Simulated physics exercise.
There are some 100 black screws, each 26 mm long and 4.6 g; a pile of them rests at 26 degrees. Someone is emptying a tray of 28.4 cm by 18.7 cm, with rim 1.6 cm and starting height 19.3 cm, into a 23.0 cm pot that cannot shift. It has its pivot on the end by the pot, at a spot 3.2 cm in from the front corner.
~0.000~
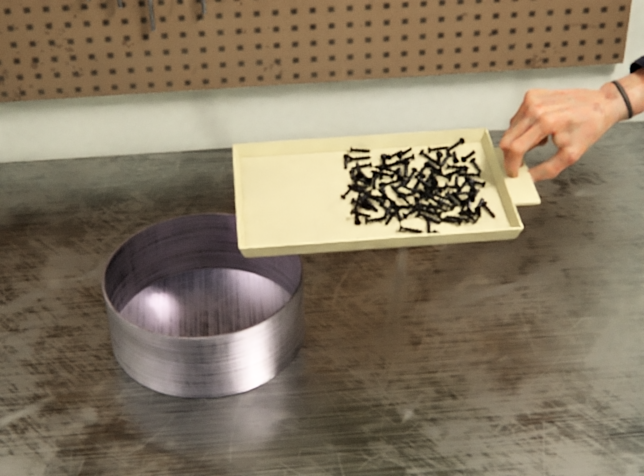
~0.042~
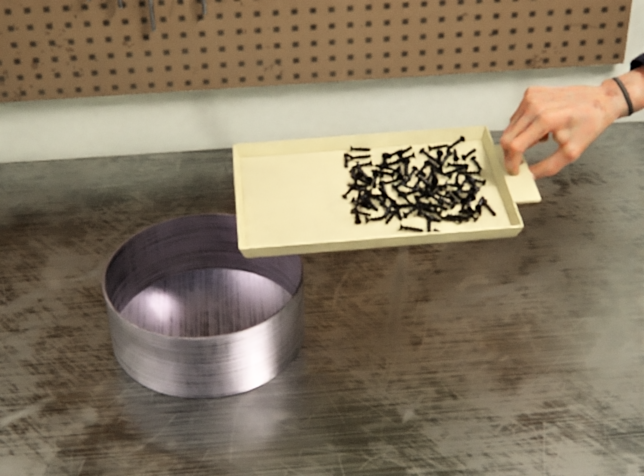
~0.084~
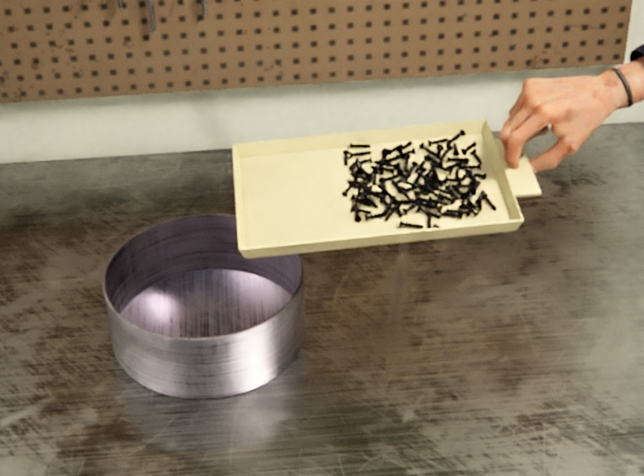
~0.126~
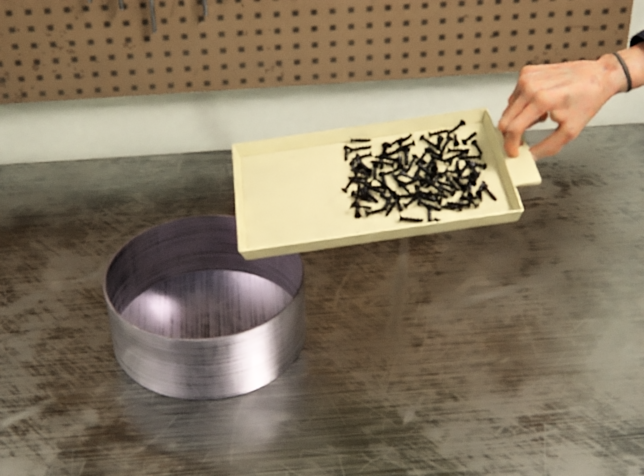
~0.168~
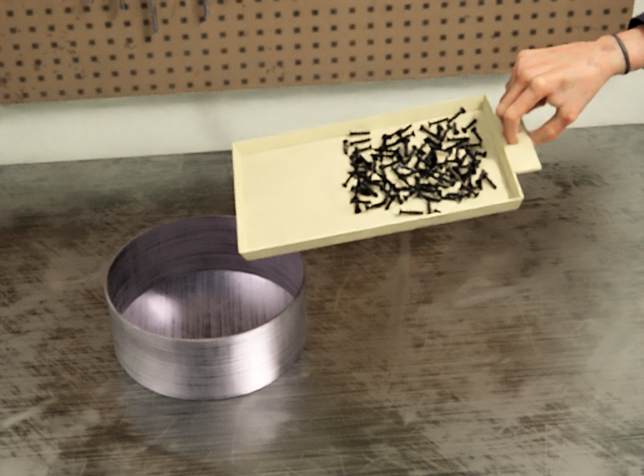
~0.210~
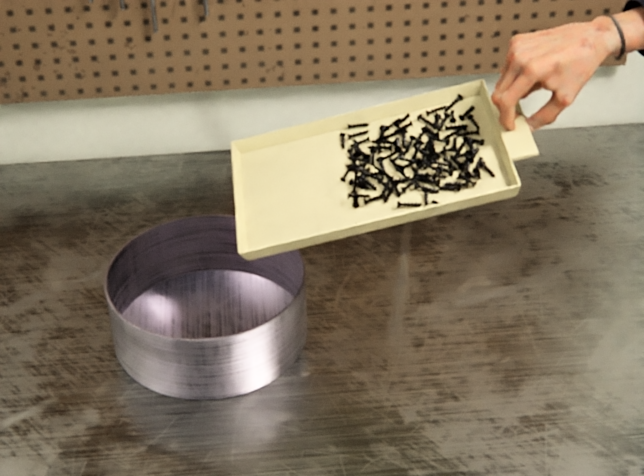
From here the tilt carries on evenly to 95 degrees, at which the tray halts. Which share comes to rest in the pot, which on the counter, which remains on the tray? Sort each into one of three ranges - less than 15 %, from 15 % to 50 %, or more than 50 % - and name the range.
Ranges: Pot: More than 50 %; counter: From 15 % to 50 %; left on the tray: Less than 15 %.
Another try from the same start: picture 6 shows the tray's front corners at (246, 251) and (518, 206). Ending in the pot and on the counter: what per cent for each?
Per cent by place - pot 5, counter 95.
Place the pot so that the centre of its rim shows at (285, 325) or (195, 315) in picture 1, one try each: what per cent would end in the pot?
55 % and 95 %.
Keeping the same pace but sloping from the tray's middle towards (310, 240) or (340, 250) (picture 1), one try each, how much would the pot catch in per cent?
Estimate: Some 15 % and some 0 % respectively.
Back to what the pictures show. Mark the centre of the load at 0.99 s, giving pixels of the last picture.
Near (192, 355).
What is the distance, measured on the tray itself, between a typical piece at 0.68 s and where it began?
By then it sits near 14 cm from where it began.
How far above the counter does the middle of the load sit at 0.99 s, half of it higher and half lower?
Some 4 cm.
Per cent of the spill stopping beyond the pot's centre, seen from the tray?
Share: Around 90 %.
After 0.68 s, tilt 52 degrees; the tray holds 100 %, the pot 0 %.
Then, at 0.99 s, tilt 78 degrees; the tray holds 20 %, the pot 45 %.
Then, at 1.40 s, tilt 95 degrees; the tray holds 0 %, the pot 70 %.
In the end, at 2.1 s, pot 70 %, counter 30 %, tray 0 %.
